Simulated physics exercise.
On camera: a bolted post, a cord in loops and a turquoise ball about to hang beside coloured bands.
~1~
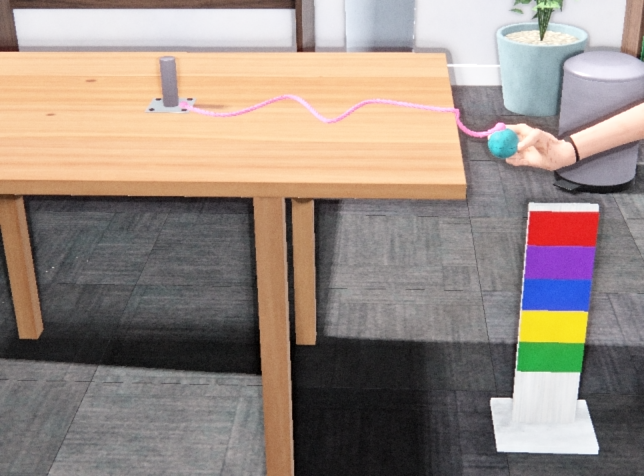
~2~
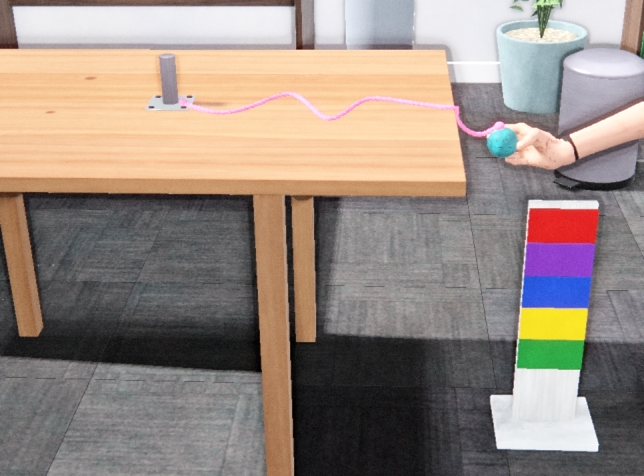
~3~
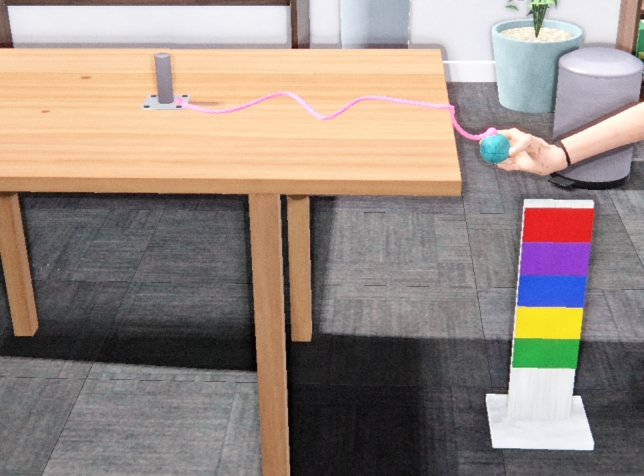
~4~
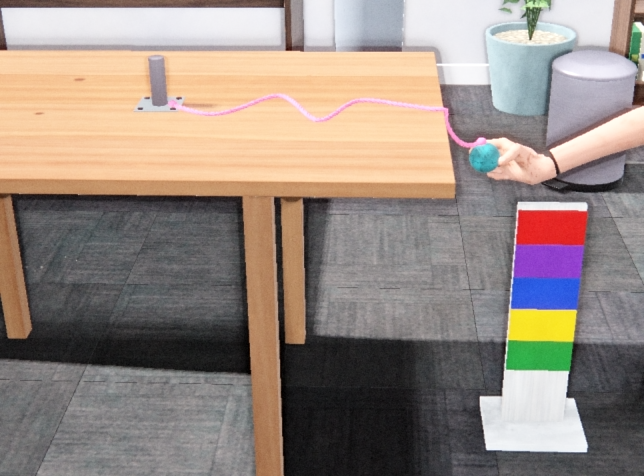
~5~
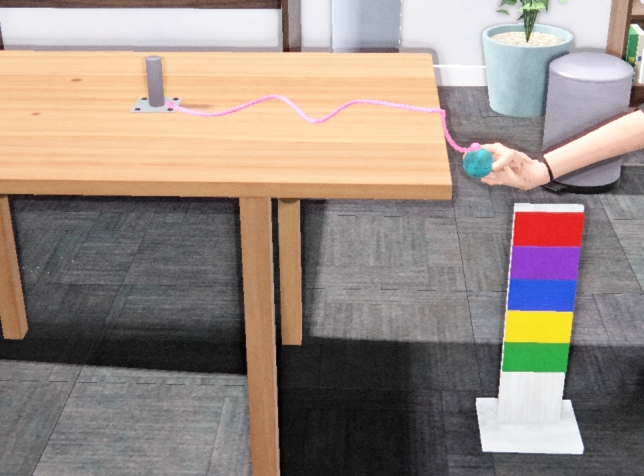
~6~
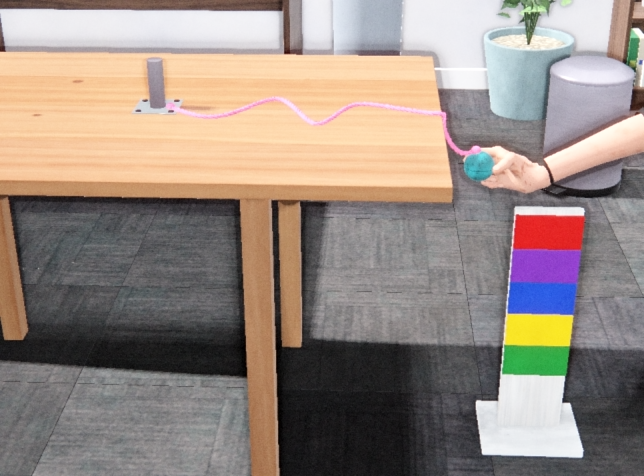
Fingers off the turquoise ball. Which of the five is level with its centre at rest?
Its centre hangs level with the blue band.
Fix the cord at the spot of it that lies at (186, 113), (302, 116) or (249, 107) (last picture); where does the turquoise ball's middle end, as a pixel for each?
About (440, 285), (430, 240) and (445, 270).
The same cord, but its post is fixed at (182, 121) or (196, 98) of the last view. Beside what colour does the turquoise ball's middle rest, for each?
In that order: Yellow; yellow.
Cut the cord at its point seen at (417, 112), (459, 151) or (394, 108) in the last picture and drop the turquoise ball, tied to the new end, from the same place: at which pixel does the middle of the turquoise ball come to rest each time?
Try by try, around (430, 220), (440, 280) and (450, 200).
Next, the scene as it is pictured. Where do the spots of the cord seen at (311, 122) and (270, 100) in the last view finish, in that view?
They go to (391, 112) and to (303, 110).
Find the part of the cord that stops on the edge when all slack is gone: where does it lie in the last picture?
It lies at about (340, 112).
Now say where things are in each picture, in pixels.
In the first frame, turquoise ball (504, 143); red (563, 230); purple (560, 264); blue (557, 296); yellow (553, 328); green (550, 358).
In the second frame, turquoise ball (503, 142); cord through (209, 112) (274, 98) (316, 112) (358, 104) (430, 106).
In the third frame, turquoise ball (495, 148).
In the fourth frame, turquoise ball (485, 158); cord through (198, 113) (263, 100) (305, 113) (348, 105) (419, 108).
In the fifth frame, turquoise ball (479, 163).
In the sixth frame, turquoise ball (479, 166); cord through (196, 116) (261, 103) (303, 117) (346, 109) (417, 112).
Soon after, ball near (459, 290); level with blue.
Then, ball near (407, 281); level with blue.
Further on, ball near (442, 291); level with blue.
At rest, ball near (439, 292); level with blue. Its middle rests at the blue band.
